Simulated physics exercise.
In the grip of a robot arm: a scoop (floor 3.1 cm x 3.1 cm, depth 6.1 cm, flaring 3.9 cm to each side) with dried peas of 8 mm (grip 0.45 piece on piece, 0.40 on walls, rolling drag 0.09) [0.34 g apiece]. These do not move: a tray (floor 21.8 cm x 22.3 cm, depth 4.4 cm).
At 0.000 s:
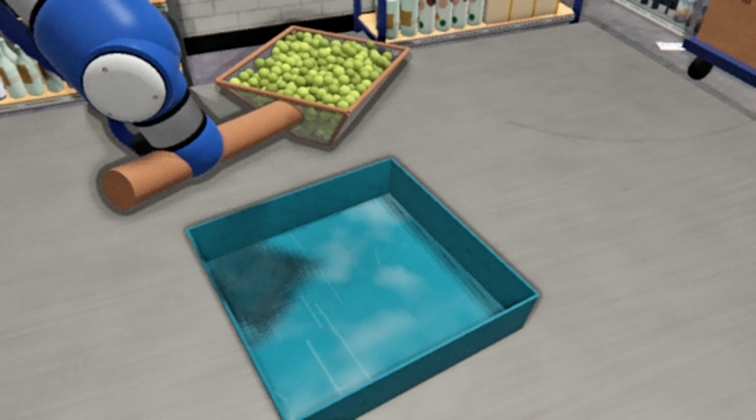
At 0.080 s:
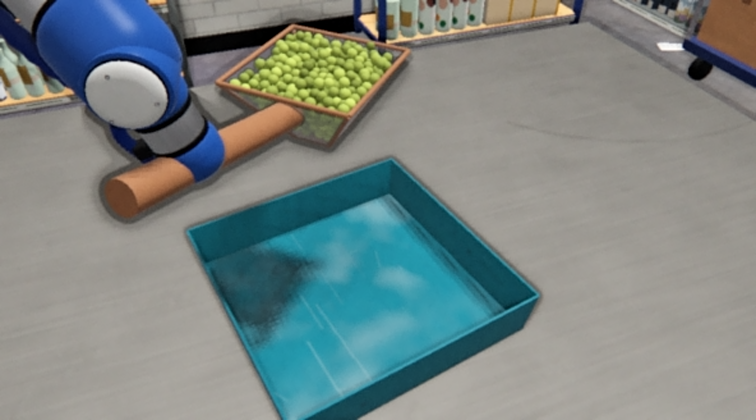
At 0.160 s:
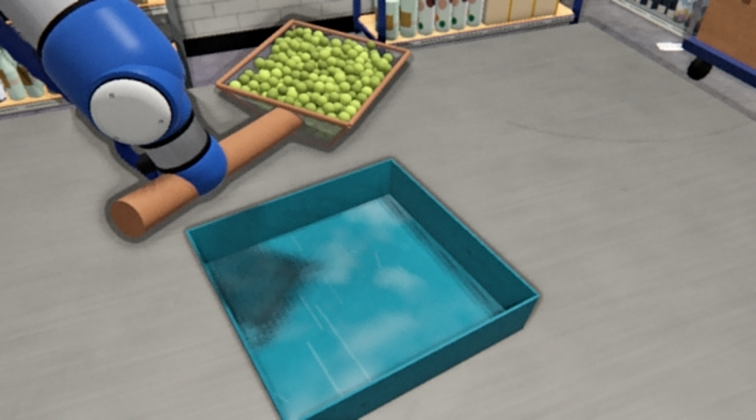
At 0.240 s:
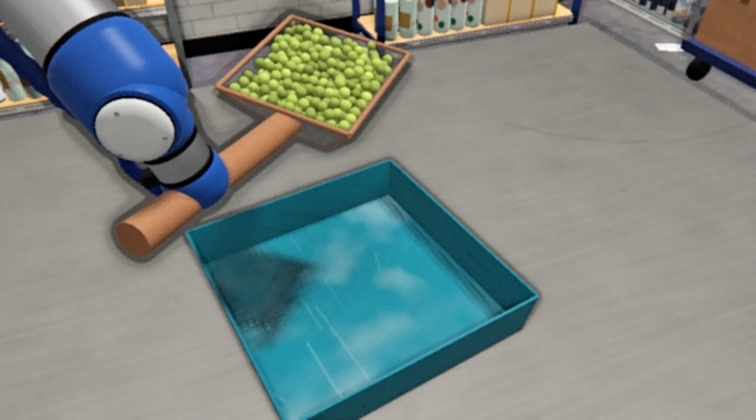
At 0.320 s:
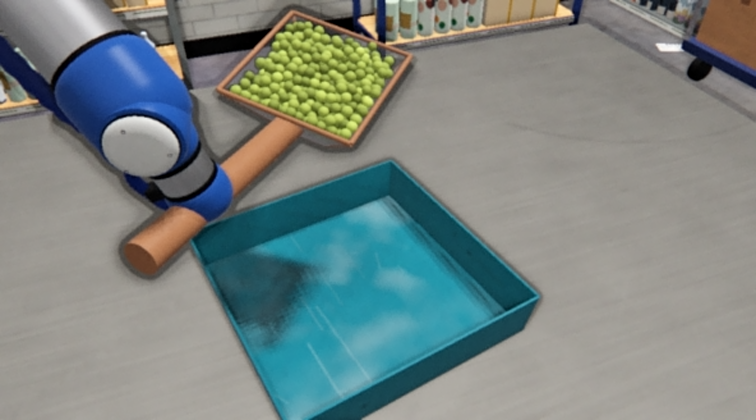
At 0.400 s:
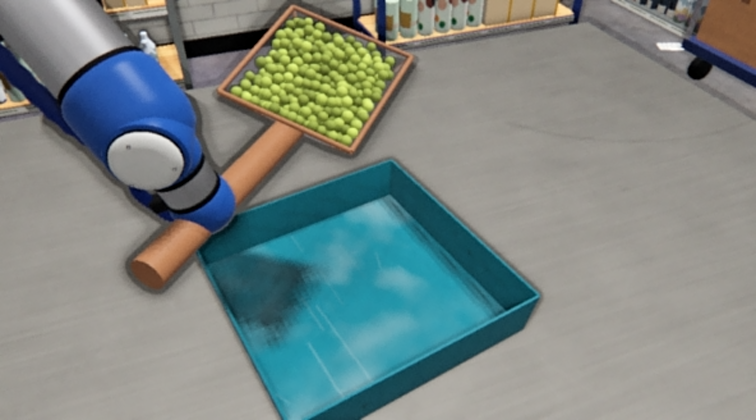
In a workshop or storage area with shelves of bottles along the back, a fixed view looks down onto a grey surface. A blue and white robot arm at the left grips the thick brown handle of a square scoop heaped with round green peas, behind an open teal tray. The arm slowly tilts the scoop toward the front, its handle shifting slightly rightward and nearer, while the tray stays still.
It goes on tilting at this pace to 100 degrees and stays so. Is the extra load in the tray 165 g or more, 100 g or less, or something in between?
It is 165 g or more.
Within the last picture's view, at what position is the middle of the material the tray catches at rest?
About pixel (362, 329).
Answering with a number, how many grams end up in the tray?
That adds up to roughly 190 grams.
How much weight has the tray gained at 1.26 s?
60 g, give or take.
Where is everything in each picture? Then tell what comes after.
Scoop at (376, 85); tilt 0 degrees; top of the load at (297, 40); tray at (352, 260), in the first frame.
Scoop at (376, 87); tilt 2 degrees; top of the load at (318, 39), in the second frame.
Scoop at (377, 92); tilt 6 degrees; low side front; top of the load at (318, 36), in the third frame.
Scoop at (376, 96); tilt 11 degrees; low side front; top of the load at (318, 34), in the fourth frame.
Scoop at (377, 101); tilt 15 degrees; low side front; top of the load at (319, 31), in the fifth frame.
Scoop at (378, 105); tilt 20 degrees; low side front; top of the load at (320, 28); tray at (353, 262). It turns about 60 degrees a second, in the sixth frame.
After 0.87 s, tilt 48 degrees; 0 g in the tray, scoop holds 100 %.
Then, at 1.26 s, tilt 71 degrees; 64 g in the tray, scoop holds 55 %.
After 1.62 s, tilt 92 degrees; 180 g in the tray, scoop holds 0 %.
After 1.97 s, tilt 100 degrees; 190 g in the tray, scoop holds 0 %.
By 2.4 s all is still; 190 g in the tray, scoop holds 0 %.
